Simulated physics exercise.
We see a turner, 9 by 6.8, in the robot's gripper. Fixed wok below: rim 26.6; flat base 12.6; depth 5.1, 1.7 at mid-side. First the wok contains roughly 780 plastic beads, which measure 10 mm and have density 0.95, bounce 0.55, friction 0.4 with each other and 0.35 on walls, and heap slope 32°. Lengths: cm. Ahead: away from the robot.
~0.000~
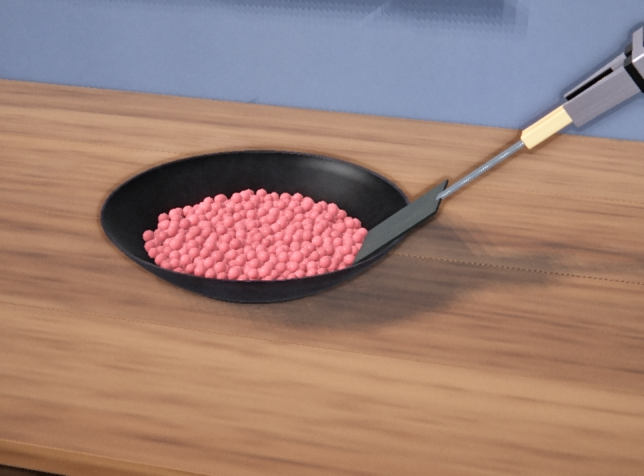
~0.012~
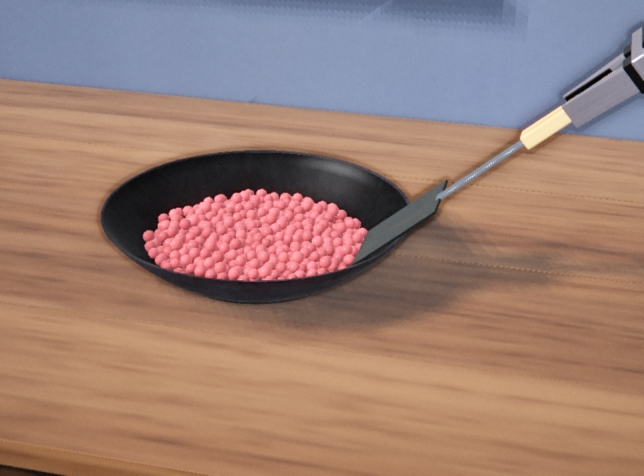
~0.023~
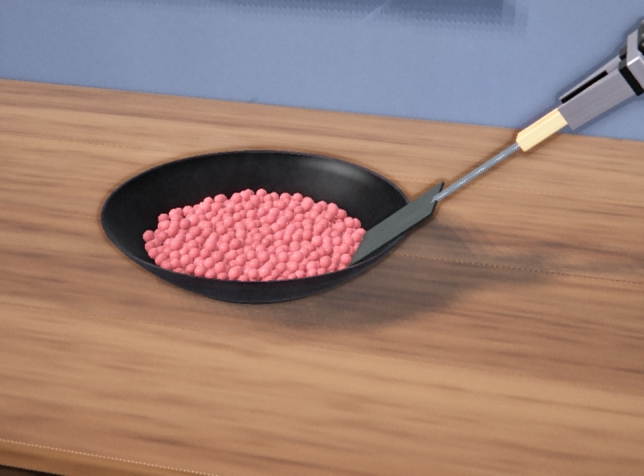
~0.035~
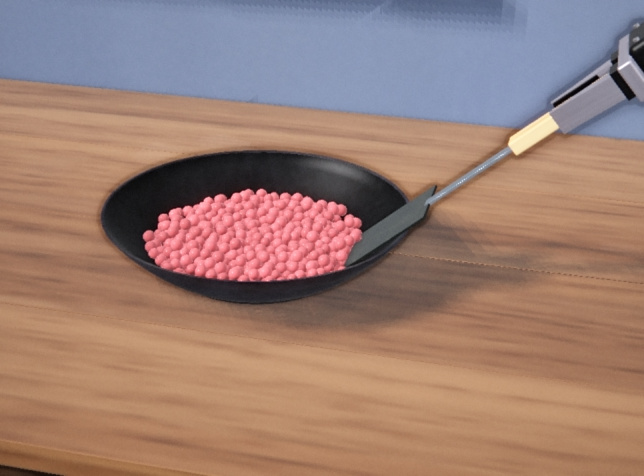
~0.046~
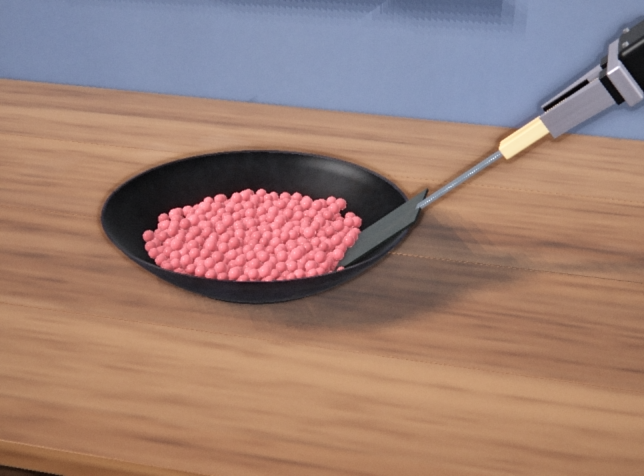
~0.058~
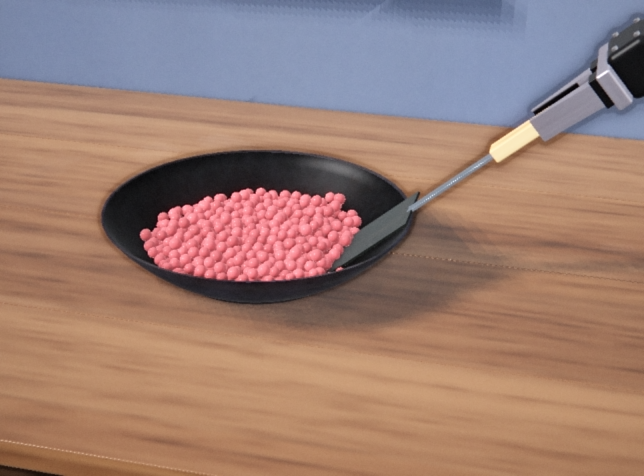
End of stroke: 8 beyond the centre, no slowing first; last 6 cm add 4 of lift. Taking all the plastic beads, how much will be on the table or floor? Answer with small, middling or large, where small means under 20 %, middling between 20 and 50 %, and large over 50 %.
It is small.
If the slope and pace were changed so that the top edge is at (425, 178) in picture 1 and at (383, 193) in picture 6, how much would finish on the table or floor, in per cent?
About 20 per cent.
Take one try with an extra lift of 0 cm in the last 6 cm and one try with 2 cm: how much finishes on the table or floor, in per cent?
Close to 5 and 10 percent respectively.
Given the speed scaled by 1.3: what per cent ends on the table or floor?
That comes to some 15 per cent, roughly.
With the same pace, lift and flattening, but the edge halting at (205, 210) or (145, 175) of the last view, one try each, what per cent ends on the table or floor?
Close to 0 and close to 25 per cent, respectively.
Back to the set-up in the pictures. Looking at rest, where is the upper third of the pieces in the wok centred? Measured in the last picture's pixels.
Centre: Roughly (182, 222).
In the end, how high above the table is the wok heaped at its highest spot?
Height at rest: Roughly 5.5 cm.
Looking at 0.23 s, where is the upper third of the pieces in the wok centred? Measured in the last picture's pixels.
Near pixel (196, 214).
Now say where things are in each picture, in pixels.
In the first frame, the turner top edge at (442, 196), sloping 41°; upper third of the load around (258, 235), from x 150 to 360, top at y 195; 777 in the wok.
In the second frame, the turner top edge at (442, 196), sloping 41°; upper third of the load around (259, 235), from x 150 to 360, top at y 195.
In the third frame, the turner top edge at (438, 198), sloping 41°; upper third of the load around (259, 236), from x 150 to 360, top at y 195.
In the fourth frame, the turner top edge at (431, 201), sloping 41°; upper third of the load around (262, 233), from x 150 to 355, top at y 195.
In the fifth frame, the turner top edge at (422, 205), sloping 41°; upper third of the load around (264, 232), from x 150 to 355, top at y 195.
In the sixth frame, the turner top edge at (413, 208), sloping 41°; upper third of the load around (263, 231), from x 145 to 355, top at y 195; 777 in the wok.
After 0.14 s, sloping 41°, highest piece 4 above the table; 777 in the wok.
After 0.23 s, sloping 41°, highest piece 6 above the table; 777 in the wok.
After 0.47 s, sloping 41°, highest piece 7 above the table; 678 in the wok, 97 on the table or floor, 2 on the blade or in flight.
After 1.52 s, sloping 41°, highest piece 5 above the table; 678 in the wok, 99 on the table or floor.
In the end, 678 in the wok, 99 on the table or floor. That is 13 % on the table or floor.
